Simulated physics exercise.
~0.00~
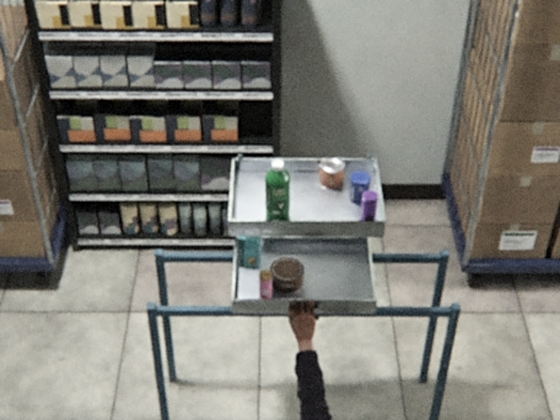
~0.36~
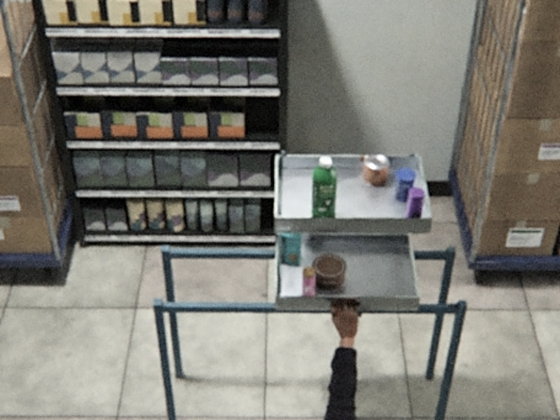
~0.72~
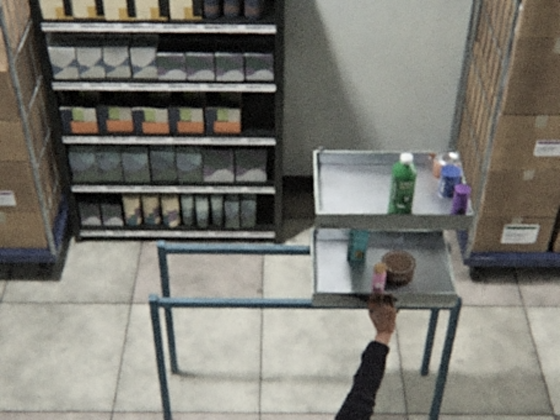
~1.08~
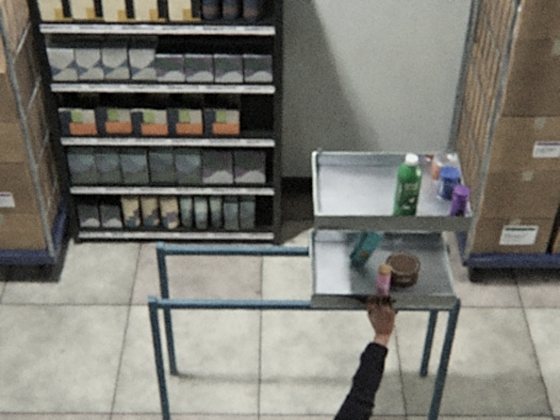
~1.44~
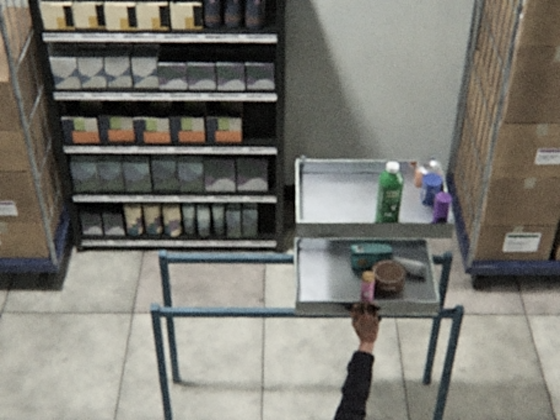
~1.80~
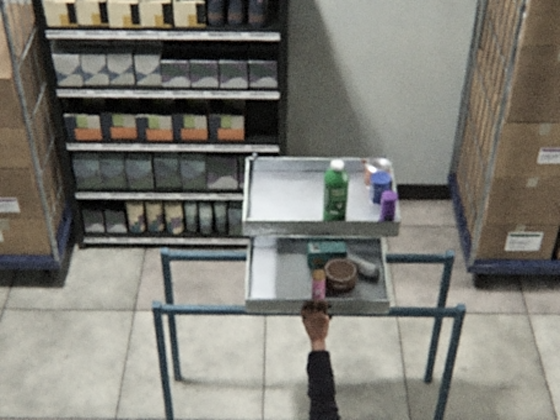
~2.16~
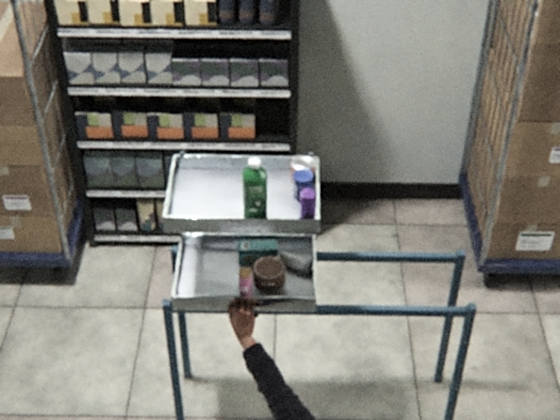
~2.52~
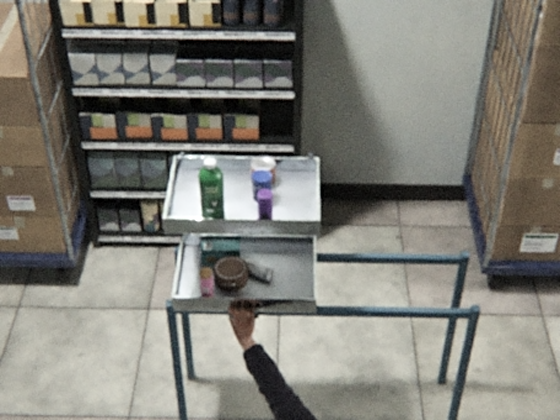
Two-tier metal tray pushed by hand right, then left along blue rails, turquoise container toppling and small items shifting on board.
